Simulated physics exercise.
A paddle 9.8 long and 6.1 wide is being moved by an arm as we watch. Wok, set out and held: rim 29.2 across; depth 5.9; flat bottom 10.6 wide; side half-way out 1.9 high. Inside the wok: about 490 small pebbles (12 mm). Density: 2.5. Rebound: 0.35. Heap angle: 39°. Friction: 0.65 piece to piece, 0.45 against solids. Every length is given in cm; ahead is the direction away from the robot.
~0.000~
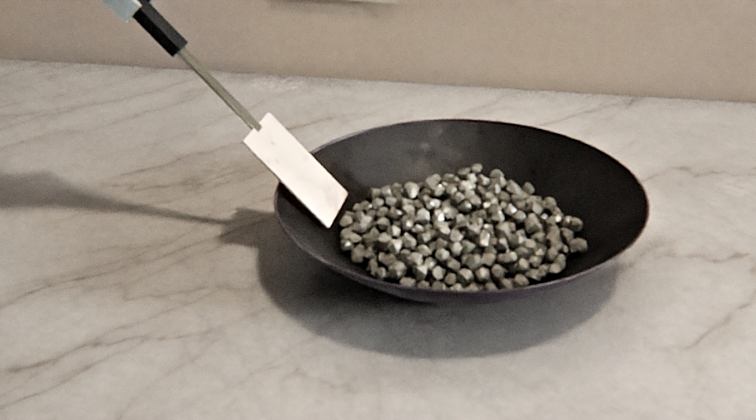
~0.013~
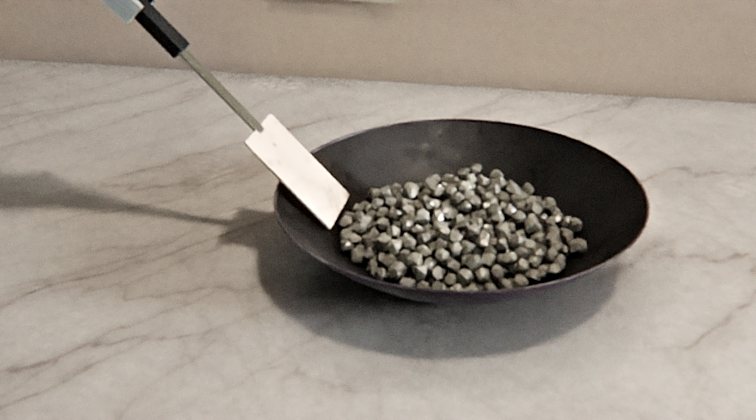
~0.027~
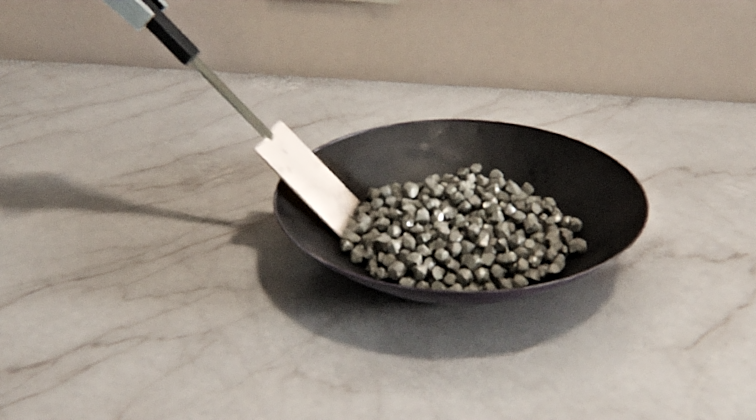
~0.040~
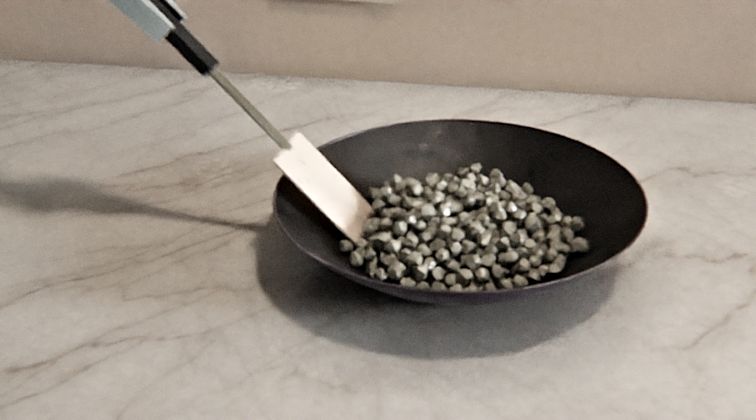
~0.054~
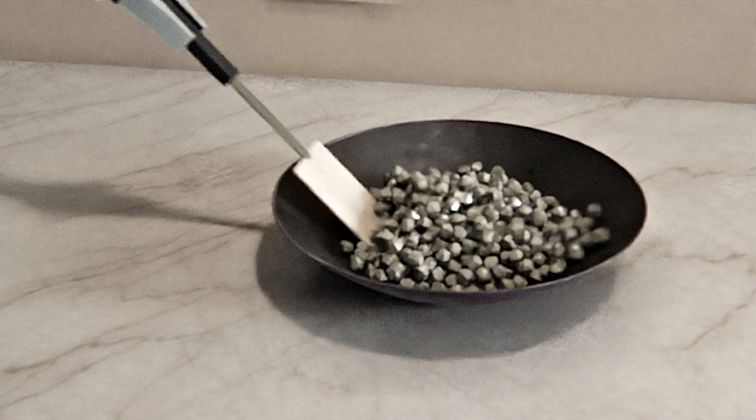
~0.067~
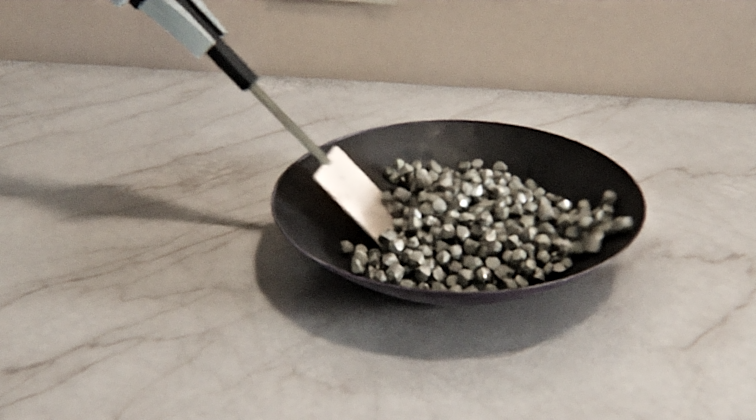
A pale paddle on a mechanical arm pushed down and rightward into a heap of small grey-green pebbles in a dark wok, shoving the pile toward the right side while the wok stayed put.
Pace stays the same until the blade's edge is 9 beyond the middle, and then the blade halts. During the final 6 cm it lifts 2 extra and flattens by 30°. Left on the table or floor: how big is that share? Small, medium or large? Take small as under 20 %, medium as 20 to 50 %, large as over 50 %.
Medium, so between 20 and 50 %.
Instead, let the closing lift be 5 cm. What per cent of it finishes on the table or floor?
You'd expect near 30 percent of it there.
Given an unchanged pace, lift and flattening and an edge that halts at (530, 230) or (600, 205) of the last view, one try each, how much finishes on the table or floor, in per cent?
I'd say some 15 per cent, then some 40 per cent.
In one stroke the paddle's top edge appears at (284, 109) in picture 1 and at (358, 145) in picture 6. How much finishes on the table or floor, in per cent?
I'd put it at roughly 40 per cent.
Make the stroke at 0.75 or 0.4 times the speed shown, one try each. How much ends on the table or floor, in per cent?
Estimates in order: 25 per cent, 15 per cent.
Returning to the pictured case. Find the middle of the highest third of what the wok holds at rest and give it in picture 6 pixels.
Centre: Roughly (523, 228).
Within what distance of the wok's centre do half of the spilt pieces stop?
Some 28 centimetres.
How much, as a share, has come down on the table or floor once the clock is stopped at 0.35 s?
About 20 per cent.
After 0.10 s, sloping 47°, highest piece 9 above the table; 489 in the wok, 2 on the blade or in flight.
After 0.13 s, sloping 40°, highest piece 11 above the table; 476 in the wok, 15 on the blade or in flight.
After 0.35 s, sloping 17°, highest piece 9 above the table; 326 in the wok, 93 on the table or floor, 72 on the blade or in flight.
After 1.40 s, sloping 17°, highest piece 7 above the table; 325 in the wok, 166 on the table or floor.
In the end, 325 in the wok, 166 on the table or floor. That is 34 % on the table or floor.
